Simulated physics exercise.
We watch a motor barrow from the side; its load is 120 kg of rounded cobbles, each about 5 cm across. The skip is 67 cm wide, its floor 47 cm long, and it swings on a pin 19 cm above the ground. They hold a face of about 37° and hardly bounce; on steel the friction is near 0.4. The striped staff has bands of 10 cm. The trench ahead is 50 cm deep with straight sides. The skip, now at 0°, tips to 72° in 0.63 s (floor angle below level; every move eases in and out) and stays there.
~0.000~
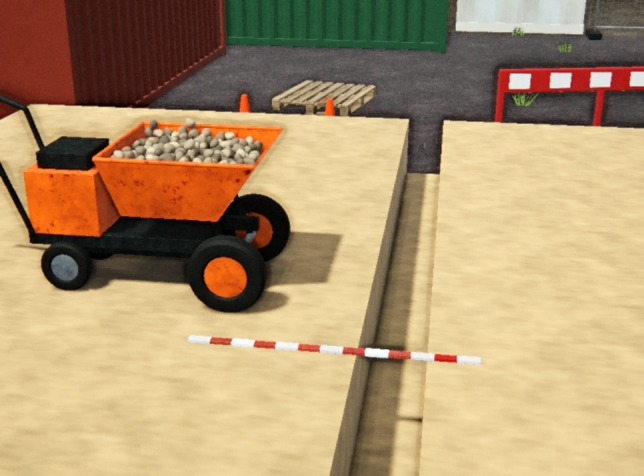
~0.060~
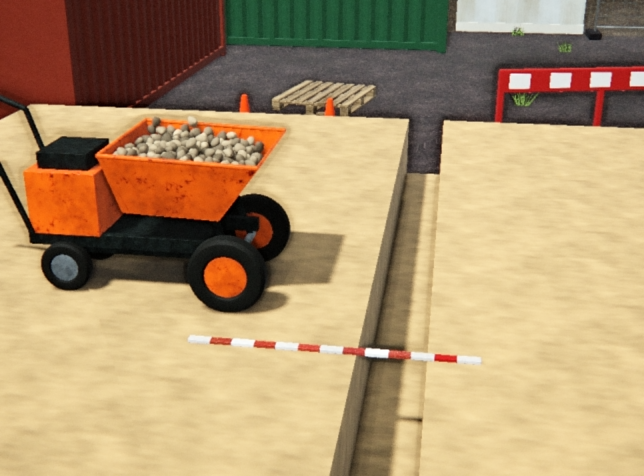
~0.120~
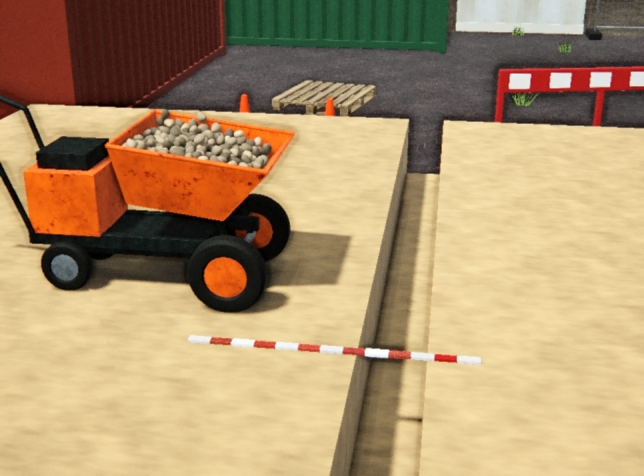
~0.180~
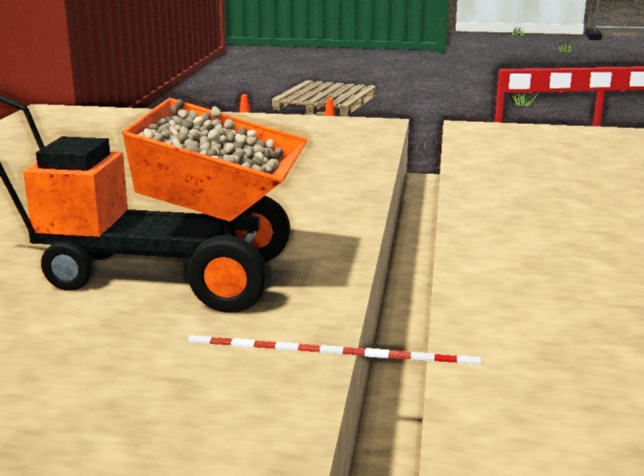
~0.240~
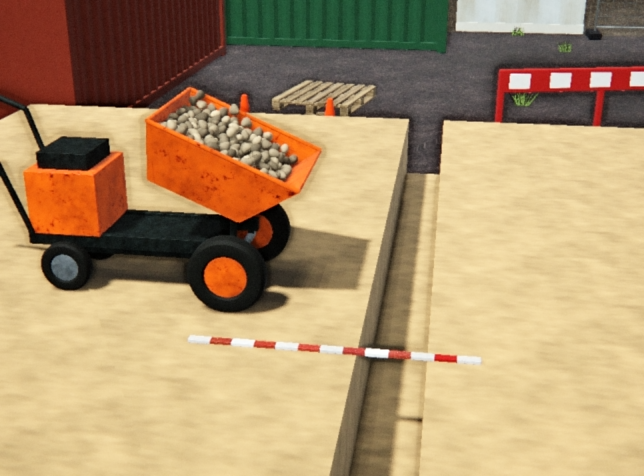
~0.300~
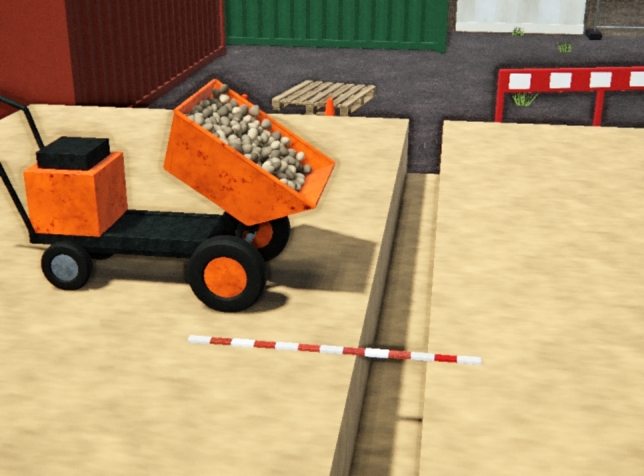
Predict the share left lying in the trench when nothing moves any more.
About 84 per cent.
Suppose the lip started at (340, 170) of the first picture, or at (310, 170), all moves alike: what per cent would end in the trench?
Near 15 per cent from the first place, 30 from the second.
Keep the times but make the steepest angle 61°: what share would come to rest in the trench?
It would be near 60 per cent.
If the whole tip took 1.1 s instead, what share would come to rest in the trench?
It would be near 95 per cent.
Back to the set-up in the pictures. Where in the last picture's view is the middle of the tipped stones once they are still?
Around (405, 362).
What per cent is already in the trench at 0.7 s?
Some 35 per cent.
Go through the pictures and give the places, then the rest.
The skip is at 0°, its lip at (254, 167); the top of the load is at (176, 134), in the first frame.
The skip is at 2°, its lip at (258, 169); the top of the load is at (171, 132); the stones move at 0.5 m/s on average, in the second frame.
Lip at (268, 173), floor tilted 7°, highest stones at (177, 123); the stones move at 0.9 m/s on average, in the third frame.
Lip at (283, 180), floor tilted 14°, highest stones at (185, 115); the stones move at 1.2 m/s on average, in the fourth frame.
Lip at (299, 192), floor tilted 23°, highest stones at (194, 108); the stones move at 1.5 m/s on average, in the fifth frame.
The skip is at 33°, its lip at (315, 207); the top of the load is at (217, 101); the stones move at 1.6 m/s on average, in the sixth frame.
After 0.5 s the floor is at 60°; 100 % in the skip; the foremost stones are at (339, 224).
After 0.7 s the floor is at 72°; 63 % in the skip, 2 % short of the trench, 34 % in the trench; the foremost stones are at (427, 316).
After 1.1 s the floor is at 72°; 17 % in the skip, 2 % short of the trench, 65 % in the trench, 16 % past the trench; the foremost stones are at (581, 300).
After 3.0 s the floor is at 72°; 0 % in the skip, 84 % in the trench, 16 % past the trench; the foremost stones are past the picture's edge.
